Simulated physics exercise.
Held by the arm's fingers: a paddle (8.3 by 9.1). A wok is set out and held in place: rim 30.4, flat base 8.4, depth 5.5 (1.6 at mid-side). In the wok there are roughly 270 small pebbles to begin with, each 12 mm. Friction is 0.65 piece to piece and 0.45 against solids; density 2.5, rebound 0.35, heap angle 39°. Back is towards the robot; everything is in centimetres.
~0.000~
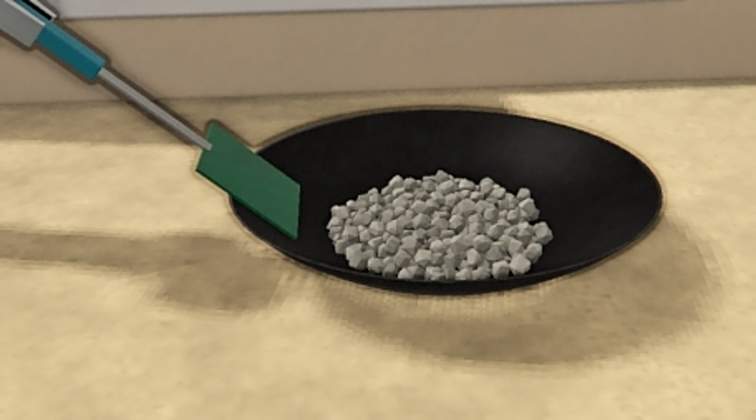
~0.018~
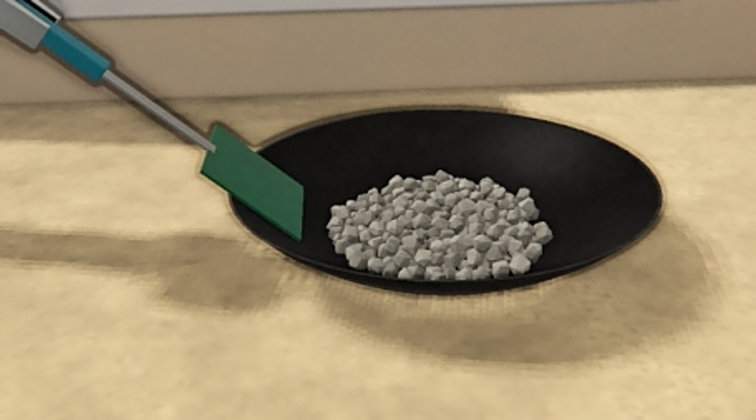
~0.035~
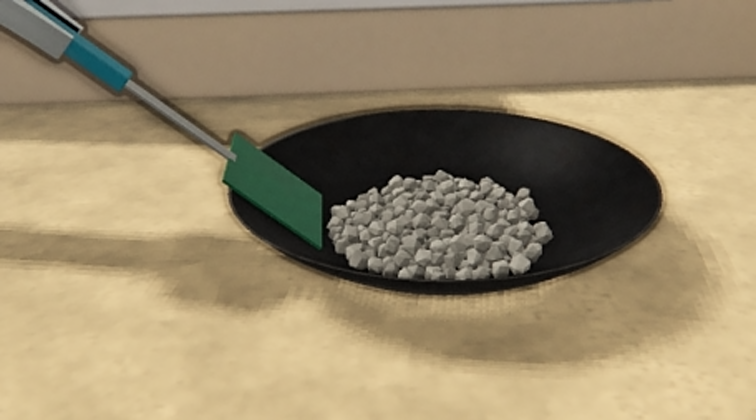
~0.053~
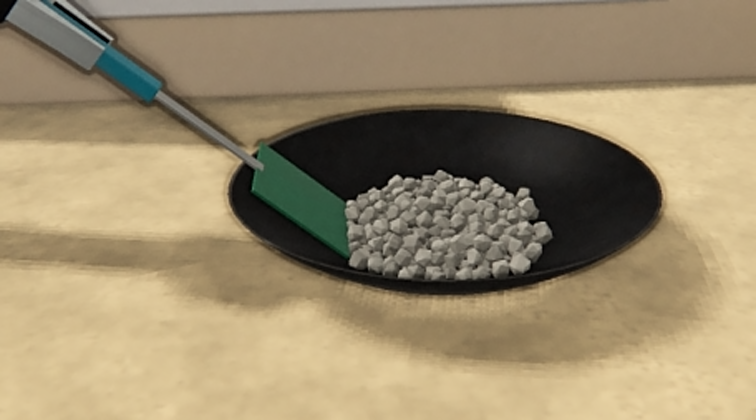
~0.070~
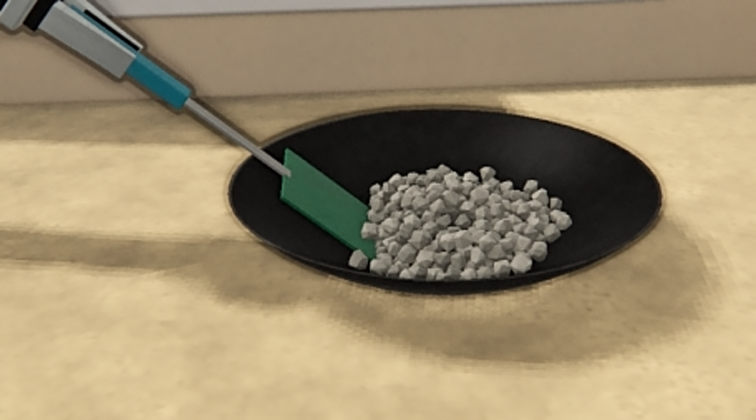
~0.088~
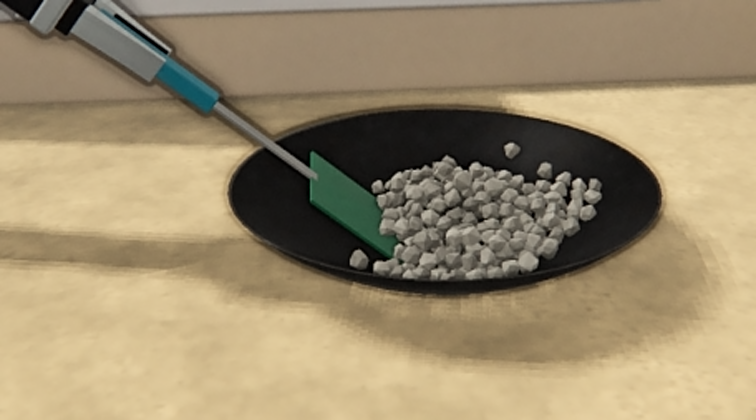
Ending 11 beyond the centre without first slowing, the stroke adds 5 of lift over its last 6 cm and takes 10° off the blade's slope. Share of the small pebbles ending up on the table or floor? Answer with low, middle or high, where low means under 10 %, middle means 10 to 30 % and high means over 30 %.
High.
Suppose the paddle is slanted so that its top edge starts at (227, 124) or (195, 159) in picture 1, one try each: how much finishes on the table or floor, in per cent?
Close to 40 and 40 percent respectively.
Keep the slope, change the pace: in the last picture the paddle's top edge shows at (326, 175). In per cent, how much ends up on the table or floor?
That share would be some 40 percent.
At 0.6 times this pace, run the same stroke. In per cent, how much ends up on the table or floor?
I'd put it at about 20 per cent.
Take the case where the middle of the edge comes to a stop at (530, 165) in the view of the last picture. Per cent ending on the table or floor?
I'd put it near 10 per cent.
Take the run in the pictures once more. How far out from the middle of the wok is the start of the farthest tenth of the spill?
Roughly 55 cm.
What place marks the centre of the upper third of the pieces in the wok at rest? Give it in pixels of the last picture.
Roughly (568, 211).
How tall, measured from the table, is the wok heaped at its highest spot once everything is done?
Height at rest: Roughly 5.5 cm.
After 0.13 s, sloping 41°, highest piece 11 above the table; 268 in the wok, 4 on the blade or in flight.
After 0.18 s, sloping 39°, highest piece 13 above the table; 263 in the wok, 9 on the blade or in flight.
After 0.40 s, sloping 31°, highest piece 21 above the table; 168 in the wok, 79 on the table or floor, 25 on the blade or in flight.
After 1.45 s, sloping 31°, highest piece 6 above the table; 168 in the wok, 104 on the table or floor.
At rest, 168 in the wok, 104 on the table or floor. That is 38 % on the table or floor.
